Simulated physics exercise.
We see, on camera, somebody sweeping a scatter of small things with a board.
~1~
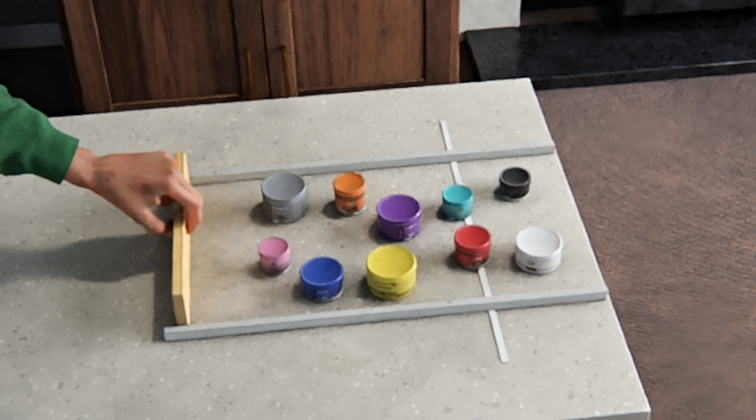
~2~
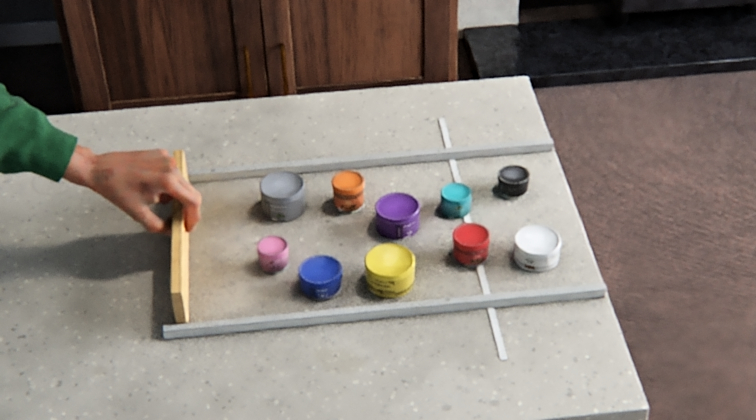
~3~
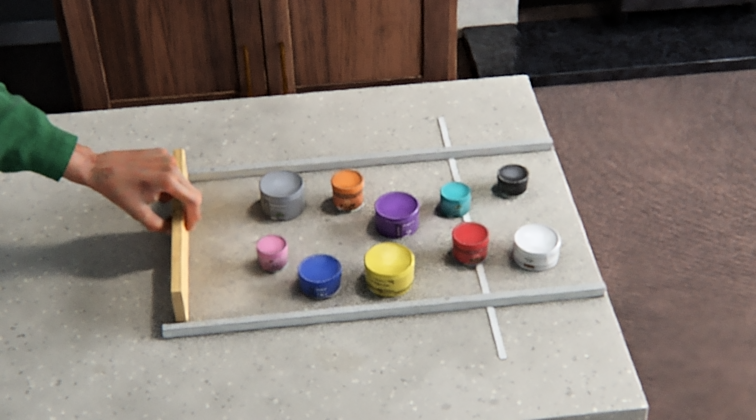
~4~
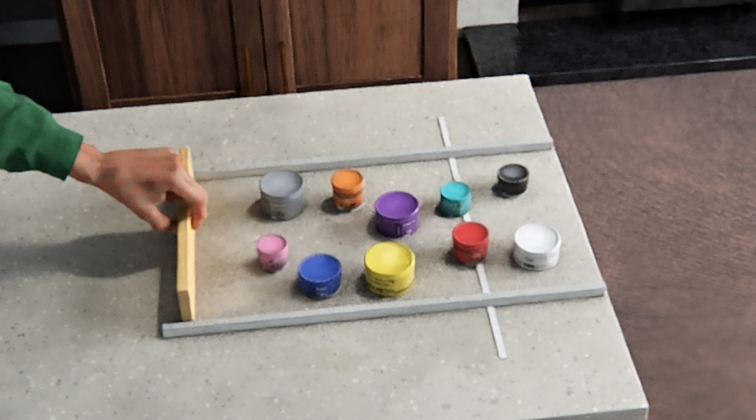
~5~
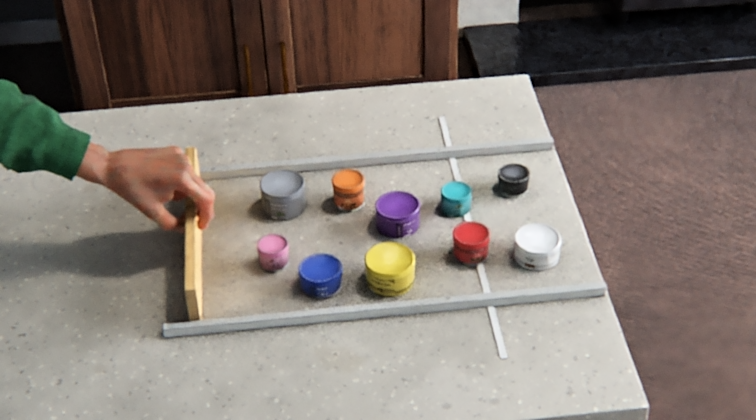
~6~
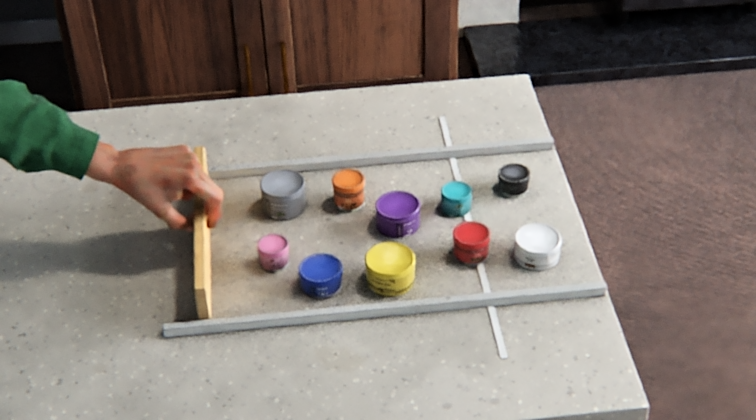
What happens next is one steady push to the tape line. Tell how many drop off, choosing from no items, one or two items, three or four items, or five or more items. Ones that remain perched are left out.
So in the end, no bits get shoved clean off.
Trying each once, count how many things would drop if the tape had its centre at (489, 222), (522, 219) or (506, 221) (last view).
Tallies in the order asked: 0, 2, 2.
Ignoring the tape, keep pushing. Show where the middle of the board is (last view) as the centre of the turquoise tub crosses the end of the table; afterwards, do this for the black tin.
Roughly (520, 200); roughly (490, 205).
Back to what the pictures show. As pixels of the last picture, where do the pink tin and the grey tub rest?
Pink tin: About (489, 232); grey tub: About (480, 171).
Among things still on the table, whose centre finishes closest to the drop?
Answer: The black tin.
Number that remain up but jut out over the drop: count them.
The number would be 0.
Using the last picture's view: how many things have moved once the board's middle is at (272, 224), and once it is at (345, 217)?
Counts: 2 and 5.
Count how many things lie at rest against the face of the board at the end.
That makes 4.
Soon after, none off yet; white tub at rest near (537, 247); black tin at rest near (514, 180); red tin at rest near (471, 244).
After that, none off yet; white tub at rest near (537, 247); black tin at rest near (514, 180); red tin moving near (476, 242).
In the end, the number that fall off is zero.
